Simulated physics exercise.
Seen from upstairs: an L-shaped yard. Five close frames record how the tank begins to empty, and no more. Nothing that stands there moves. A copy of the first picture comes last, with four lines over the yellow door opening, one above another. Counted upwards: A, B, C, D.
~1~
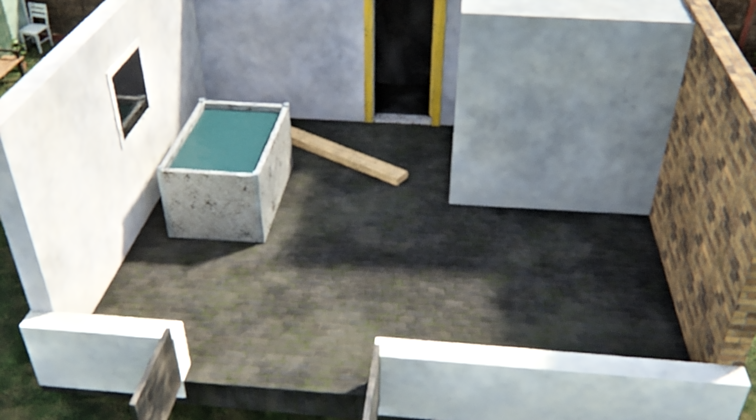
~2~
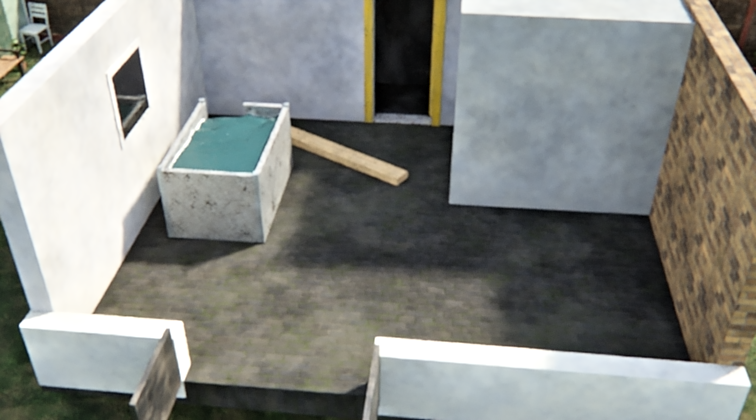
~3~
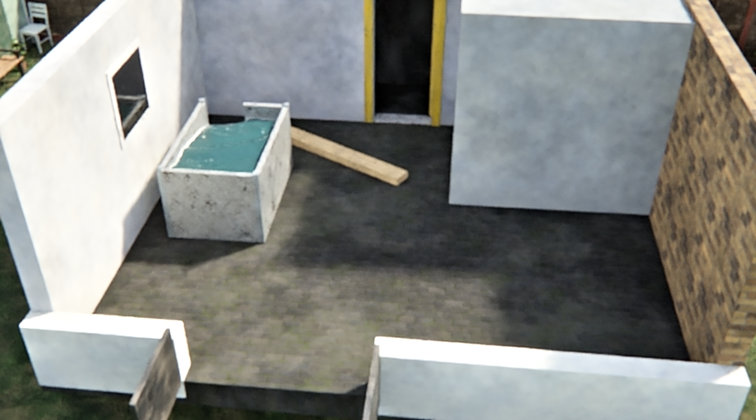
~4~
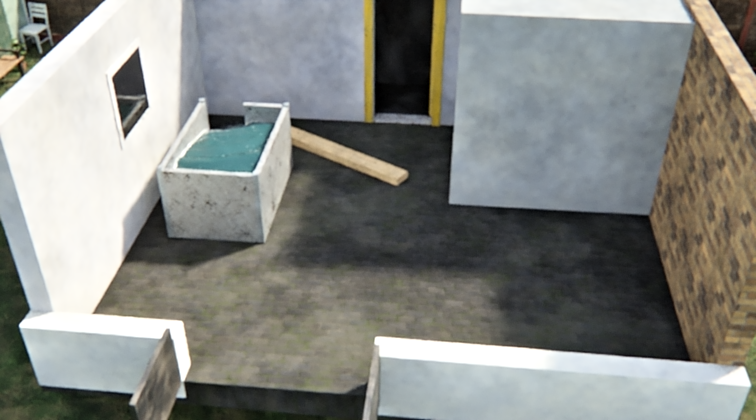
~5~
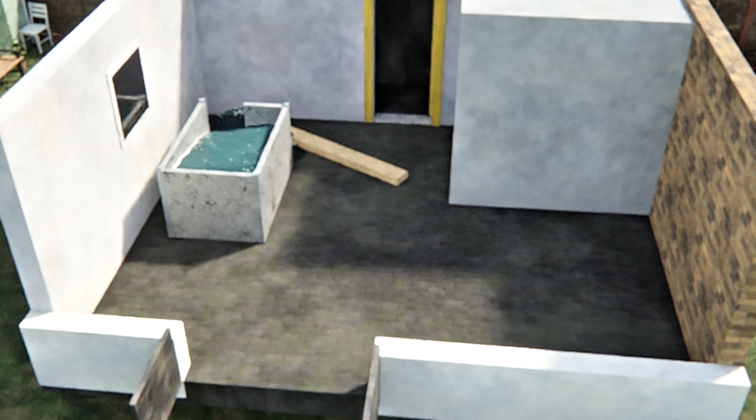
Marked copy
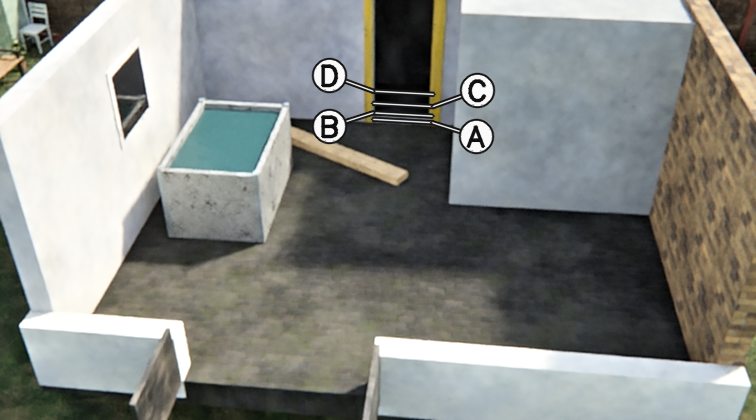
At first, a pale speckled tank full of still green water stands by the left wall of the yard, beside a plank. Then a gap shows in its far side, and the water sinks unevenly and ripples as it runs out behind, leaving a dark opening, while the yard stays still.
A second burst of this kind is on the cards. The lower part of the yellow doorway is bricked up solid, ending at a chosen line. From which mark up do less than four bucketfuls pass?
It is B.
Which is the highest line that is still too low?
It is A.
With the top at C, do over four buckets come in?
No.
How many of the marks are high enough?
Three of the four.
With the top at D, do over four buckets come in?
No, not at all.
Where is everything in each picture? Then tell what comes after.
Water in the tank at rest, its middle at (228, 141); foot of the yellow doorway at (402, 123); open gate at (278, 326).
Water covers 1 % of the ground, its front hidden from here.
Water covers 2 % of the ground, its front hidden from here.
Water covers 5 % of the ground, its front hidden from here.
Water covers 7 % of the ground and shows as far out as (297, 148).
On the marked copy, A at (402, 121); B at (402, 114); C at (402, 104); D at (403, 92); from the bottom up A, B, C, D.
Choosing A, about 10 bucketfuls get in.
Choosing B, a splash gets over, under a bucket.
Choosing C, nothing gets over.
Choosing D, nothing gets over.
